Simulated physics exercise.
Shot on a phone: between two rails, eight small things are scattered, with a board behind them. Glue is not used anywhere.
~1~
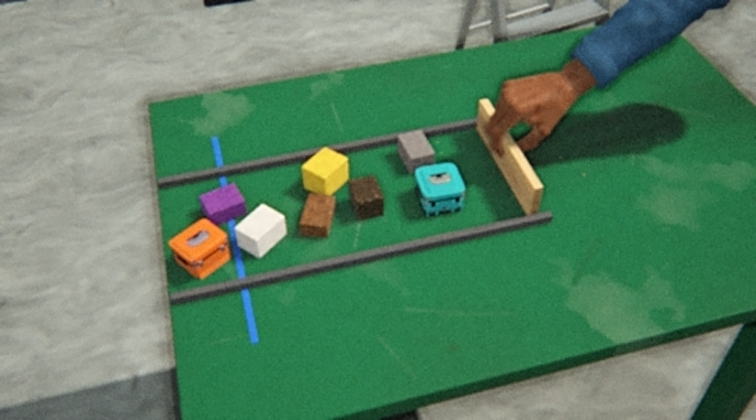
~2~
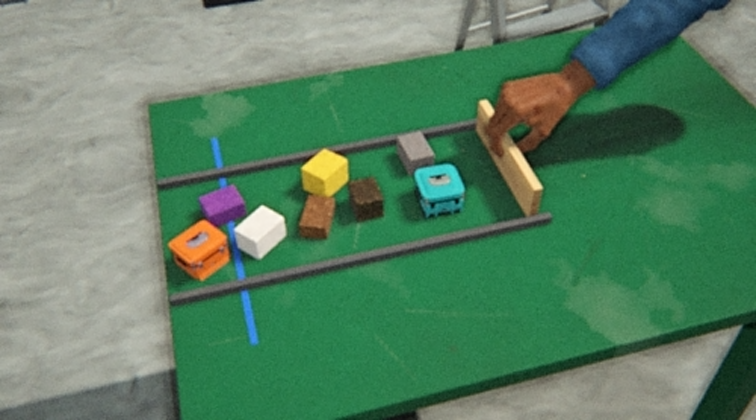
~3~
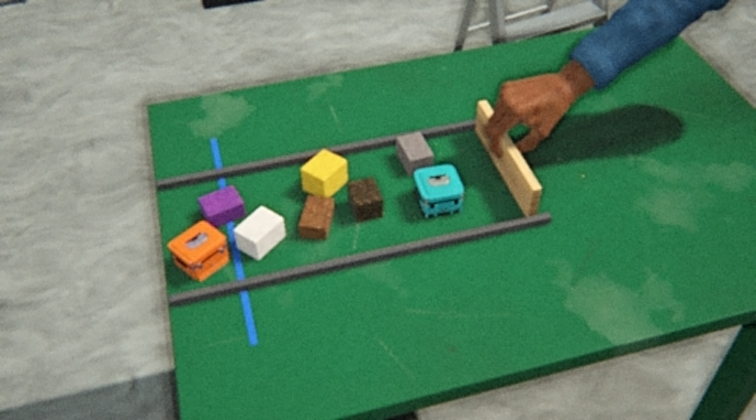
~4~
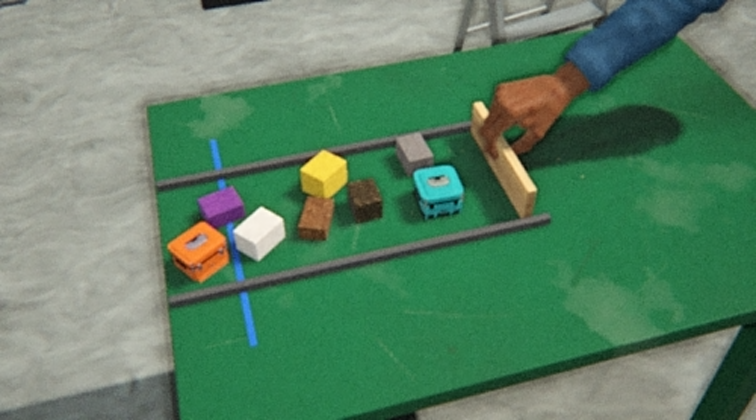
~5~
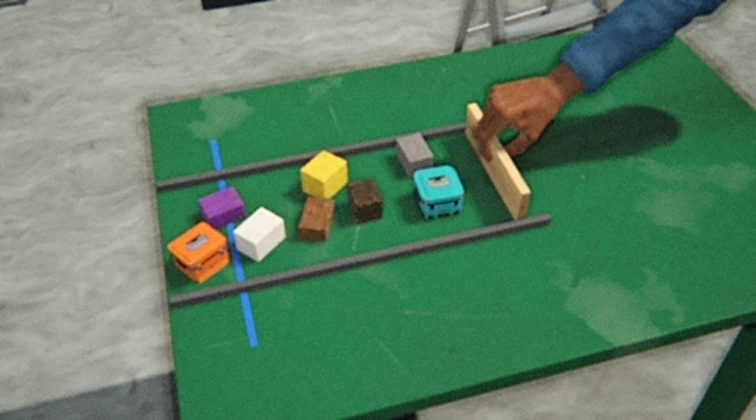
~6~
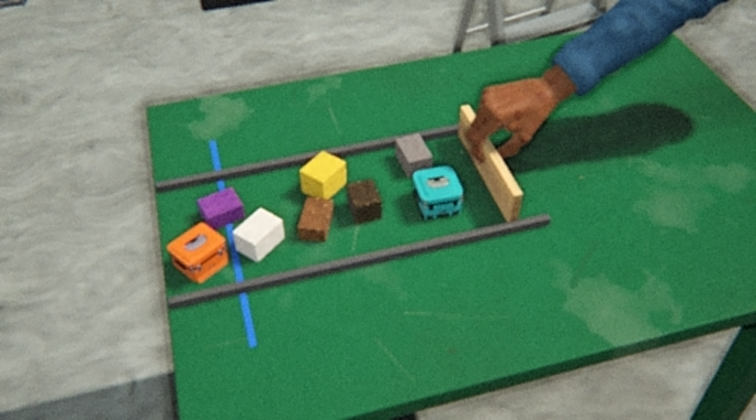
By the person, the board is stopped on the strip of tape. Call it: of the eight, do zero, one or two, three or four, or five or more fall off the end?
Three or four fall off.
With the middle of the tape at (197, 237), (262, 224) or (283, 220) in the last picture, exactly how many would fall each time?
In order, the counts are 6, 2 and 1.
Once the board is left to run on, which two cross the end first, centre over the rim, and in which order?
In order: The orange case, the white block.
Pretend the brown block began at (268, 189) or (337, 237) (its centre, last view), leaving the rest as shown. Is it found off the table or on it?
In that order, it comes down; survives.
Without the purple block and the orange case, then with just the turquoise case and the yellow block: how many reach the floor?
2 in the first case, 2 in the second.
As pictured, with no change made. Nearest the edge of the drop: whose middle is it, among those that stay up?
That's the black block, it ends up nearest.
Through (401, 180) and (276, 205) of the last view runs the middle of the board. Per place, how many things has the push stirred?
At the first place 3, at the second 8.
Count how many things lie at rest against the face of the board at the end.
2.
A little later, none off yet; orange case at rest near (198, 253); purple block at rest near (221, 209); white block at rest near (259, 235).
Next, none off yet; orange case shifted about its own width near (155, 270); purple block moving near (218, 210); white block shifted well along near (191, 247).
When it is over, the number that fall off is three or four; down, brown block, white block, purple block and orange case.
